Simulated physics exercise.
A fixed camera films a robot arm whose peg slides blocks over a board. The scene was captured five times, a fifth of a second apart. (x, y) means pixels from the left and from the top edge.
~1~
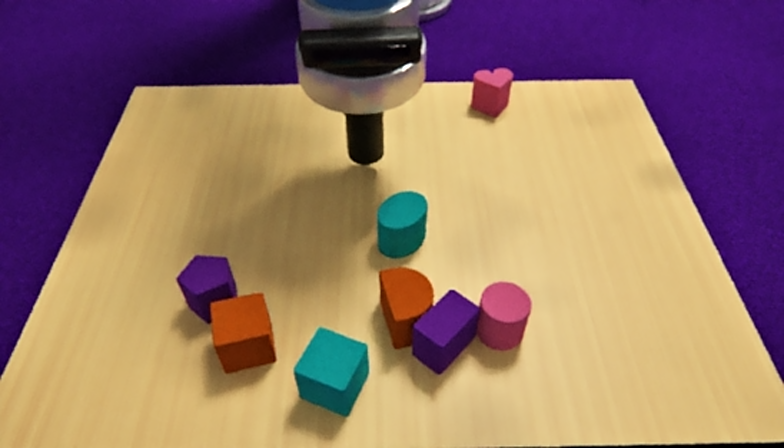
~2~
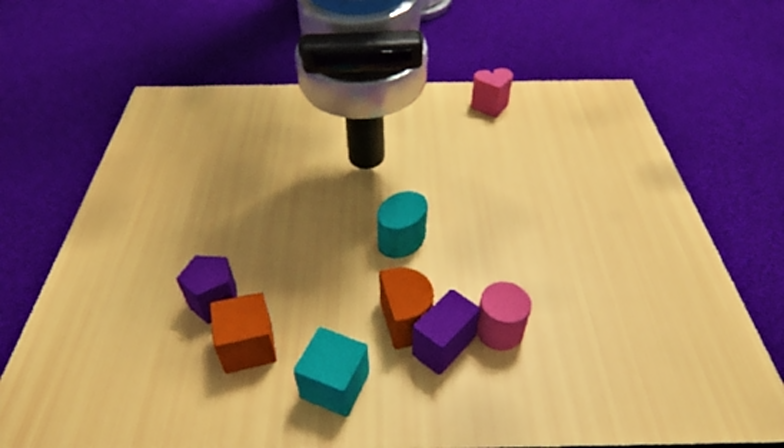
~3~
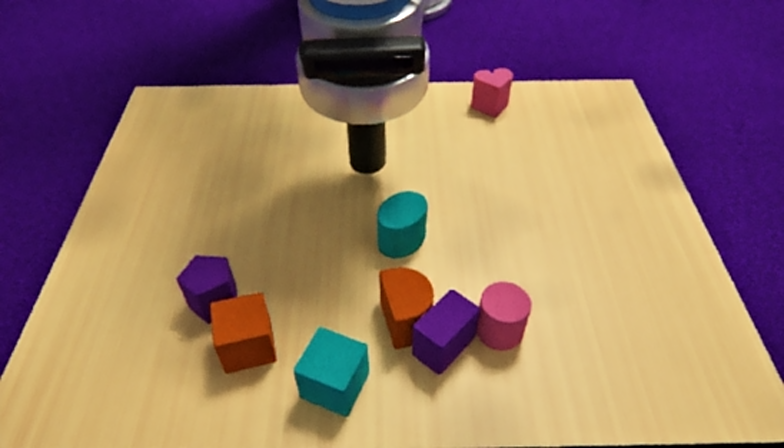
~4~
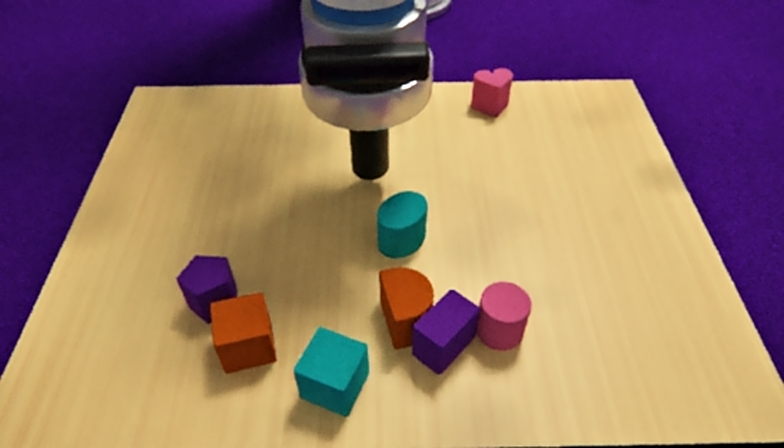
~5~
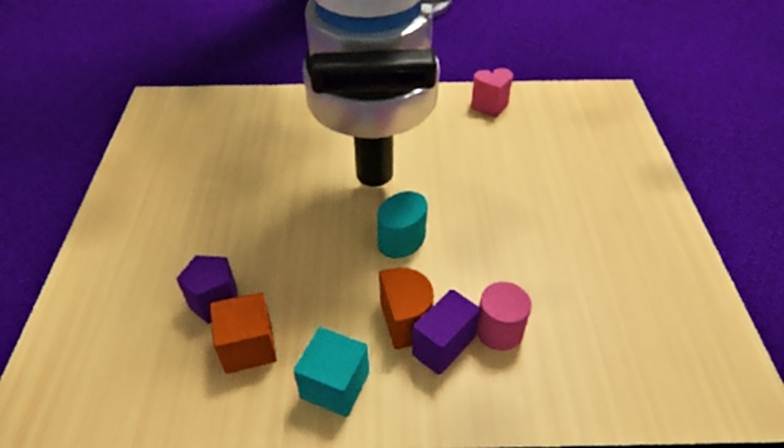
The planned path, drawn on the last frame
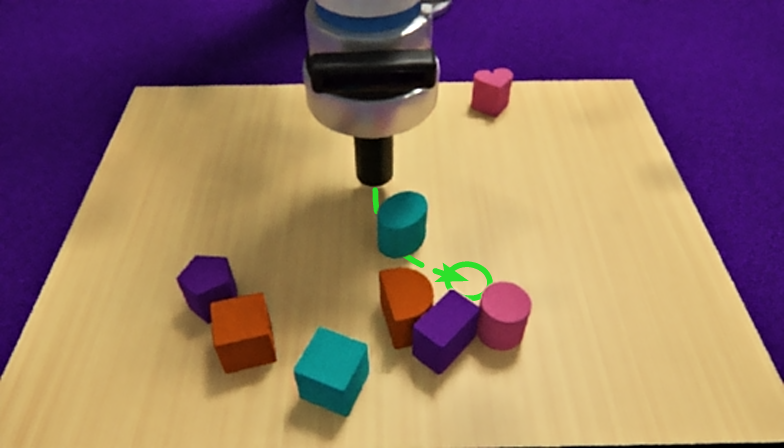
On a pale wooden board over purple cloth, a robot arm's black peg moved slowly forward and slightly right, drawing closer to a turquoise oval block, while all the scattered colored blocks stayed still.
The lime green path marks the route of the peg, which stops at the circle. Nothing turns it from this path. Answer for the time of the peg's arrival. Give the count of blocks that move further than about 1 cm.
My answer is two.
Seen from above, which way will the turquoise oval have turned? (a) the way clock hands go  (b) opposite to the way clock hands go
Option a.
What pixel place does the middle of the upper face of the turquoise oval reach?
I think it will end close to (498, 285).
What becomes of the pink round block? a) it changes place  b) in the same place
(a)
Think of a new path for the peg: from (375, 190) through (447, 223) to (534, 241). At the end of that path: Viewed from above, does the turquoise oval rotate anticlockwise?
No
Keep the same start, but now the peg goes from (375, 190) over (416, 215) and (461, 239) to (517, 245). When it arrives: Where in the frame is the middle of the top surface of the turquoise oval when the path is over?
Around (418, 225).
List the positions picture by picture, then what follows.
The first frame shows peg tip (366, 153); block tops, turquoise oval (403, 209); orange D-shaped block (407, 291); pink round block (506, 301).
The second frame shows peg (367, 157); blocks unchanged.
The third frame shows peg (368, 162); blocks unchanged.
The fourth frame shows peg (370, 168); blocks unchanged.
The fifth frame shows peg (375, 174); turquoise oval (403, 209); orange D-shaped block (407, 291); pink round block (506, 301).
Path on the board, from (375, 190) via (382, 228) and (415, 261), ending at (469, 281).
The first path, step by step. One third of the way, peg (382, 213); turquoise oval (411, 221).
Two thirds of the way, peg (416, 246); turquoise oval (453, 254), turned 20° anticlockwise.
At the end, peg (471, 266); turquoise oval (498, 285), turned 25° clockwise; orange D-shaped block in place; pink round block (524, 324).
